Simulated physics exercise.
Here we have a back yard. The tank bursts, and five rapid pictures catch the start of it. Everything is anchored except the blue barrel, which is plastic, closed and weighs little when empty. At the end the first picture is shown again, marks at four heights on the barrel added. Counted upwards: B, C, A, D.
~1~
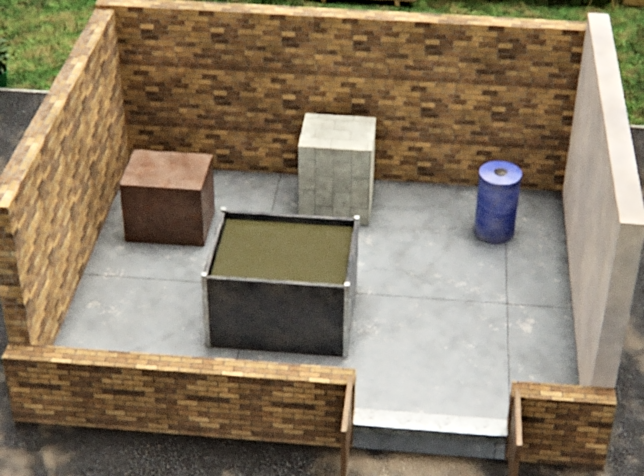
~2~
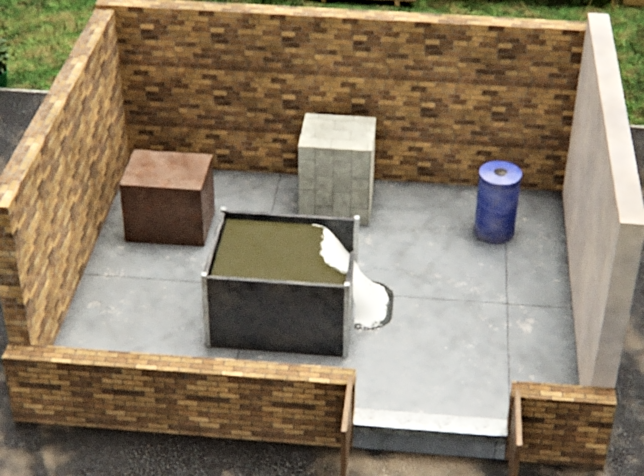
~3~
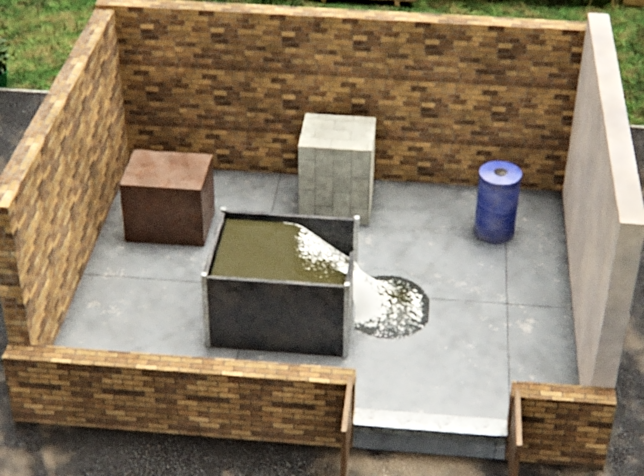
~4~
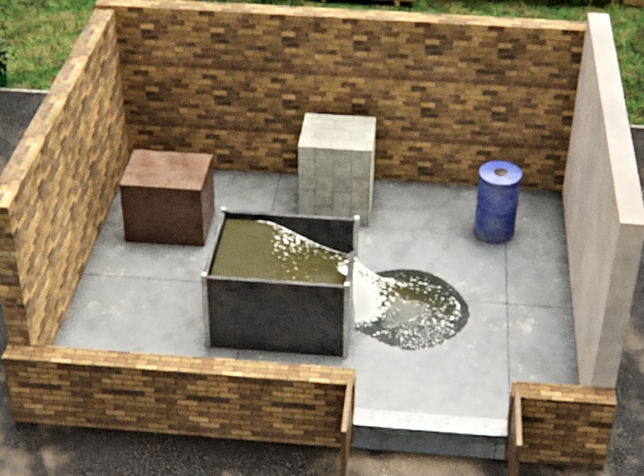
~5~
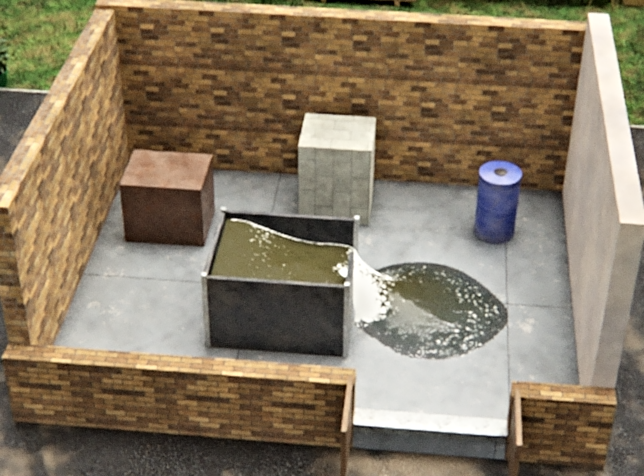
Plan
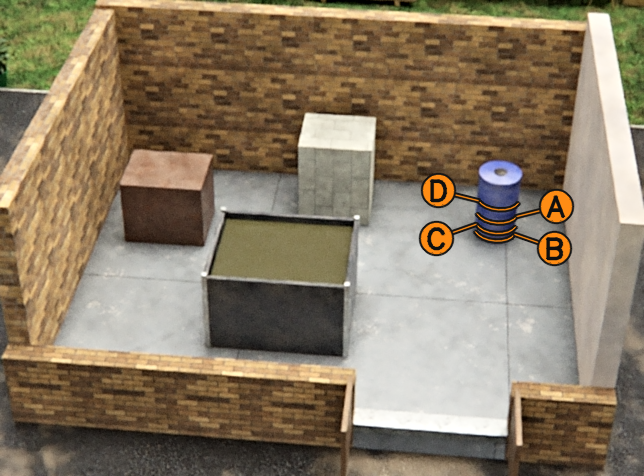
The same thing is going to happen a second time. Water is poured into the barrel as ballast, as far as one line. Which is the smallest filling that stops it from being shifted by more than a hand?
That is line C.
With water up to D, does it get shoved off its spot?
No, not at all.
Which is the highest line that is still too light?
That is line B.
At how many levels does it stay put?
Three.
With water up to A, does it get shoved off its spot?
No, not at all.
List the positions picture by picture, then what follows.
Lid of the blue barrel at (501, 172); tank full, its middle at (283, 253); open gate at (434, 378).
Water covers 1 % of the ground and is seen nearest the barrel at (378, 286).
Water covers 3 % of the ground and is seen nearest the barrel at (417, 290).
Water covers 6 % of the ground and is seen nearest the barrel at (428, 277).
Lid of the blue barrel at (501, 172); water covers 10 % of the ground and is seen nearest the barrel at (450, 272).
On the marked copy, A at (497, 223); B at (495, 241); C at (495, 233); D at (498, 209); from the bottom up B, C, A, D.
Choosing A, it does not move.
Choosing B, it is pushed about 3 times its own width away.
Choosing C, it does not move.
Choosing D, it does not move.
